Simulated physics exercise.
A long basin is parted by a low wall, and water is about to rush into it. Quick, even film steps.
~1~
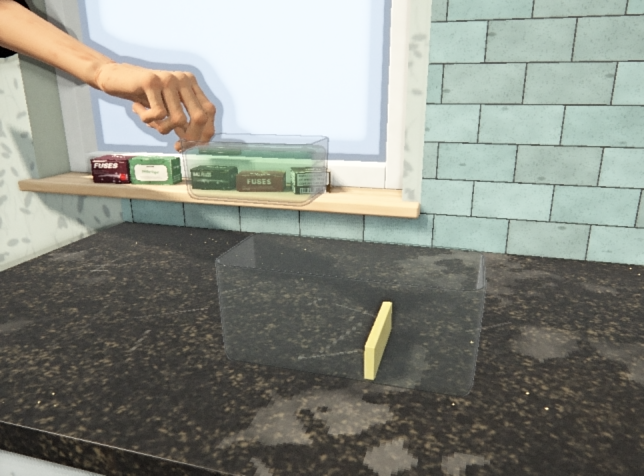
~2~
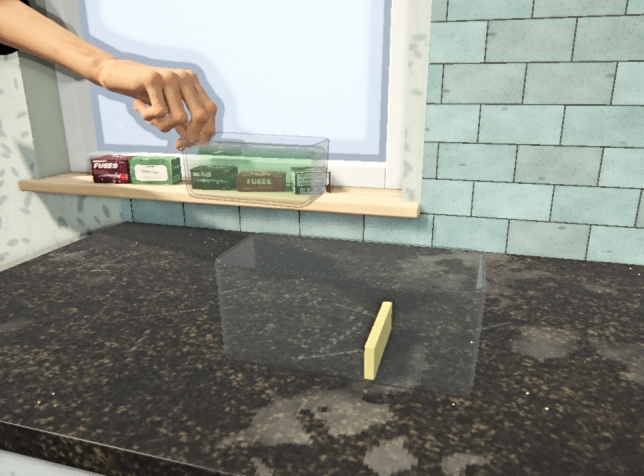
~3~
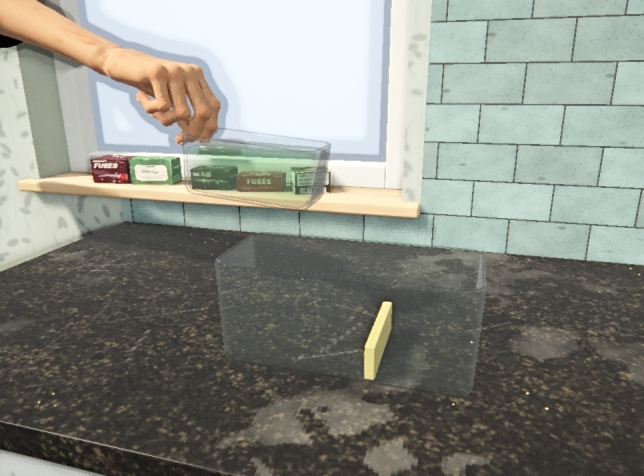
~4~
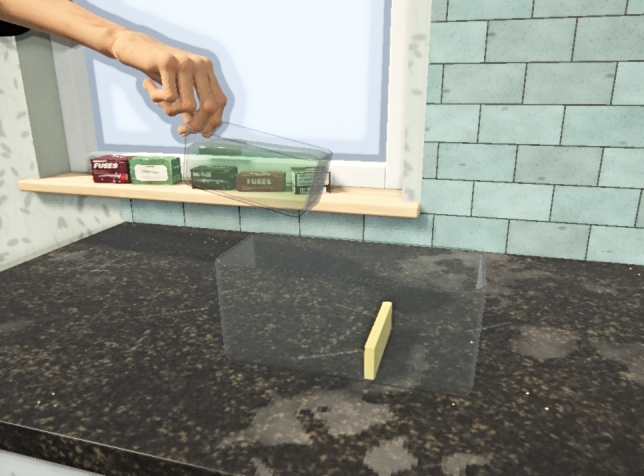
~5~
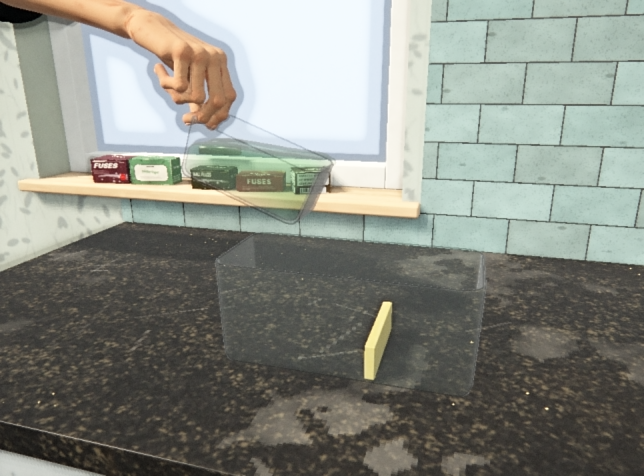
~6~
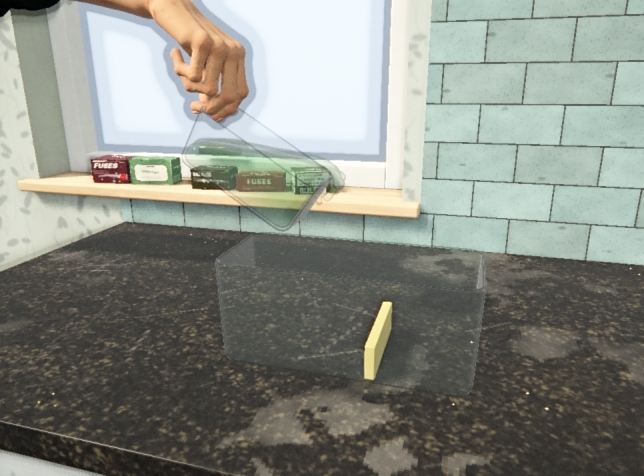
On a dark kitchen counter by a window, a hand tilted a clear container of green liquid further and further to the right, above a long see-through basin with a low yellow wall inside.
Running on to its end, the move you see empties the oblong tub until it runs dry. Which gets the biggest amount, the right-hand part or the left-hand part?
The left-hand part.
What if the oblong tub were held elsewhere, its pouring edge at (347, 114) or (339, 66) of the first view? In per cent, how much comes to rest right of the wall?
You'd get 55 percent from the first and 55 percent from the second.
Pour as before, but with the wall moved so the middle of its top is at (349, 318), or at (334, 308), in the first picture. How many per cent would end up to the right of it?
About 65 per cent, then about 75 per cent.
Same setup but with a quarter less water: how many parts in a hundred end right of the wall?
Near 10 in a hundred.
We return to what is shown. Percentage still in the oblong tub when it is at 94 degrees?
Near 10 per cent.
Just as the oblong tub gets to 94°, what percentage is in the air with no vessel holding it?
Roughly 20 percent.
A moment on, the tilt is 94° and 12 per cent is still to pour, 39 is left of the wall and 28 right of it.
Next, the tilt is 112° and 2 per cent is still to pour, 62 is left of the wall and 31 right of it.
Then the tilt is 112° and 0 per cent is still to pour, 63 is left of the wall and 31 right of it.
Later the tilt is 112° and 0 per cent is still to pour, 64 is left of the wall and 31 right of it.
Finally, 64 per cent lies left of the wall, 31 right of it and 5 outside.
